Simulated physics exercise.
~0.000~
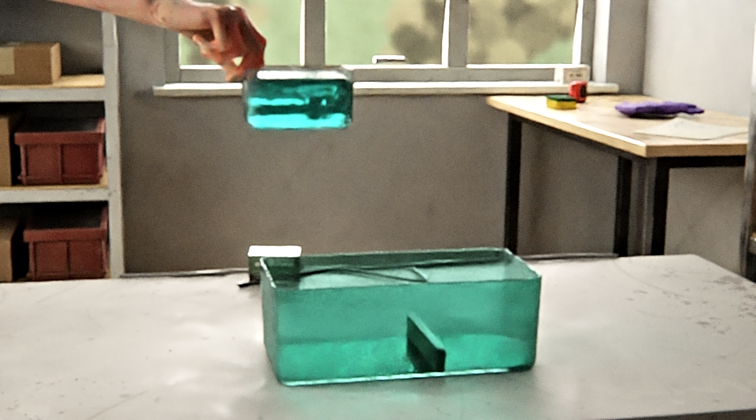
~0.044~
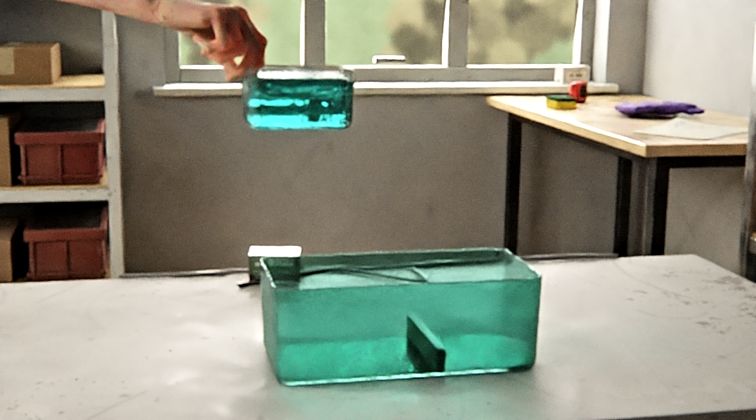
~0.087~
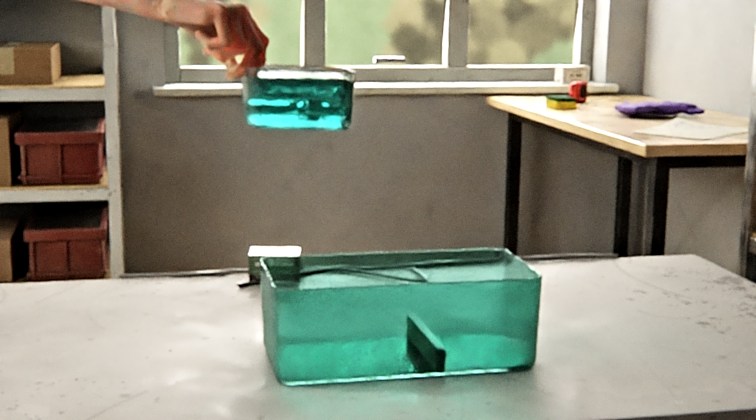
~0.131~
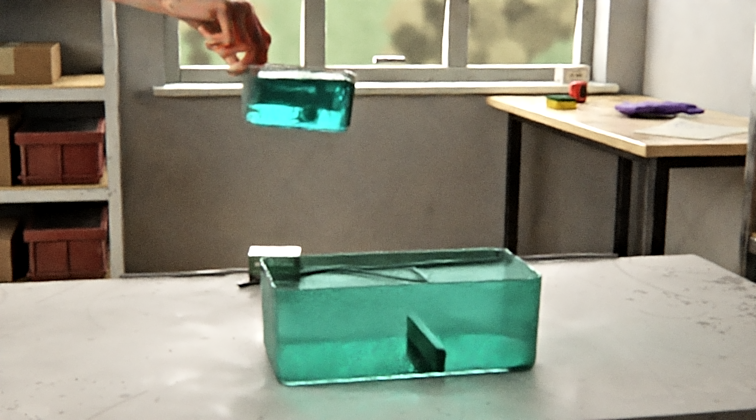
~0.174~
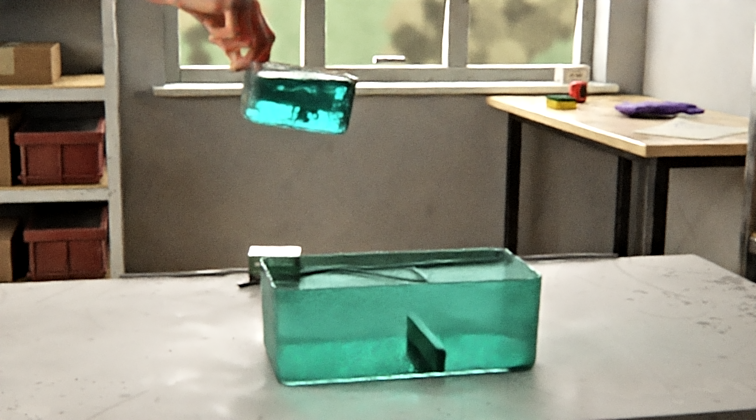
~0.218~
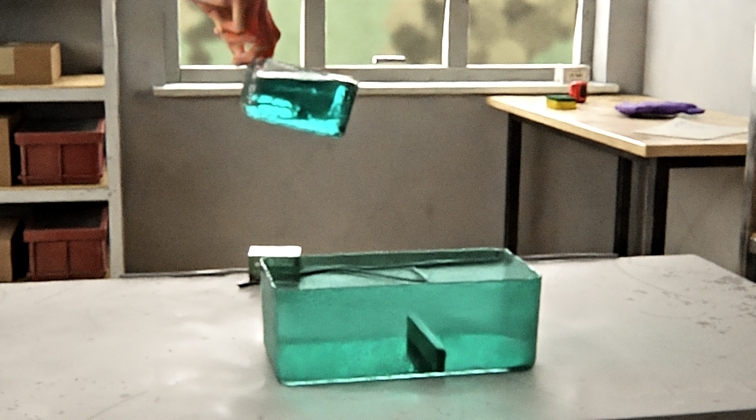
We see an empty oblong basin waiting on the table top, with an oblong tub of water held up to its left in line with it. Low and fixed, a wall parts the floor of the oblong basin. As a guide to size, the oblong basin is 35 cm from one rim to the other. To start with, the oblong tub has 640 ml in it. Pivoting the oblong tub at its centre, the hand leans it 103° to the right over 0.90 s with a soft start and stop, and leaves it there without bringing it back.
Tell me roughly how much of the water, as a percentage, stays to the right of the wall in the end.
Around 44 per cent stays on the right.
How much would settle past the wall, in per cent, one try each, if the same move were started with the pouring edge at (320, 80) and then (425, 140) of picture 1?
Near 10 in a hundred on the first go and near 85 in a hundred on the second.
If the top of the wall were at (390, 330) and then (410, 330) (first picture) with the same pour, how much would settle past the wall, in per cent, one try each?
In order, 70 and 65 per cent.
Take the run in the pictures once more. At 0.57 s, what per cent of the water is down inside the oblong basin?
Close to 8 in a hundred.
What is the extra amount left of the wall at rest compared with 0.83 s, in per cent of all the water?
Close to 18% of the whole.
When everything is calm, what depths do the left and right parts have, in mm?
I'd say close to 10 mm on the left, close to 14 mm on the right.
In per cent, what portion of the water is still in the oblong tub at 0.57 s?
Fraction remaining: Approx. 44 per cent.
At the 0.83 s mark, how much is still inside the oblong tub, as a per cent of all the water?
8 in a hundred, give or take.
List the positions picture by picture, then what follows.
In the first frame, it leans 0°; its right rim is at (348, 70); the water meets the walls at (246, 77) and (346, 77); the oblong basin's rim runs from (267, 275) to (523, 264); the wall's top is at (425, 331).
In the second frame, it leans 1°; its right rim is at (349, 70); the water meets the walls at (246, 78) and (346, 77).
In the third frame, it leans 2°; its right rim is at (349, 72); the water meets the walls at (246, 77) and (346, 78).
In the fourth frame, it leans 5°; its right rim is at (350, 74); the water meets the walls at (247, 77) and (348, 78).
In the fifth frame, it leans 9°; its right rim is at (352, 78); the water meets the walls at (249, 76) and (349, 79).
In the sixth frame, it leans 14°; its right rim is at (353, 83); the water meets the walls at (249, 77) and (351, 80).
By 0.57 s the tilt is 73° and 44 per cent is still to pour, 8 is left of the wall and 0 right of it.
By 0.83 s the tilt is 102° and 8 per cent is still to pour, 35 is left of the wall and 43 right of it.
By 1.10 s the tilt is 103° and 1 per cent is still to pour, 51 is left of the wall and 43 right of it.
By 1.40 s the tilt is 103° and 0 per cent is still to pour, 54 is left of the wall and 44 right of it.
At rest 54 per cent lies left of the wall, 44 right of it and 2 outside.
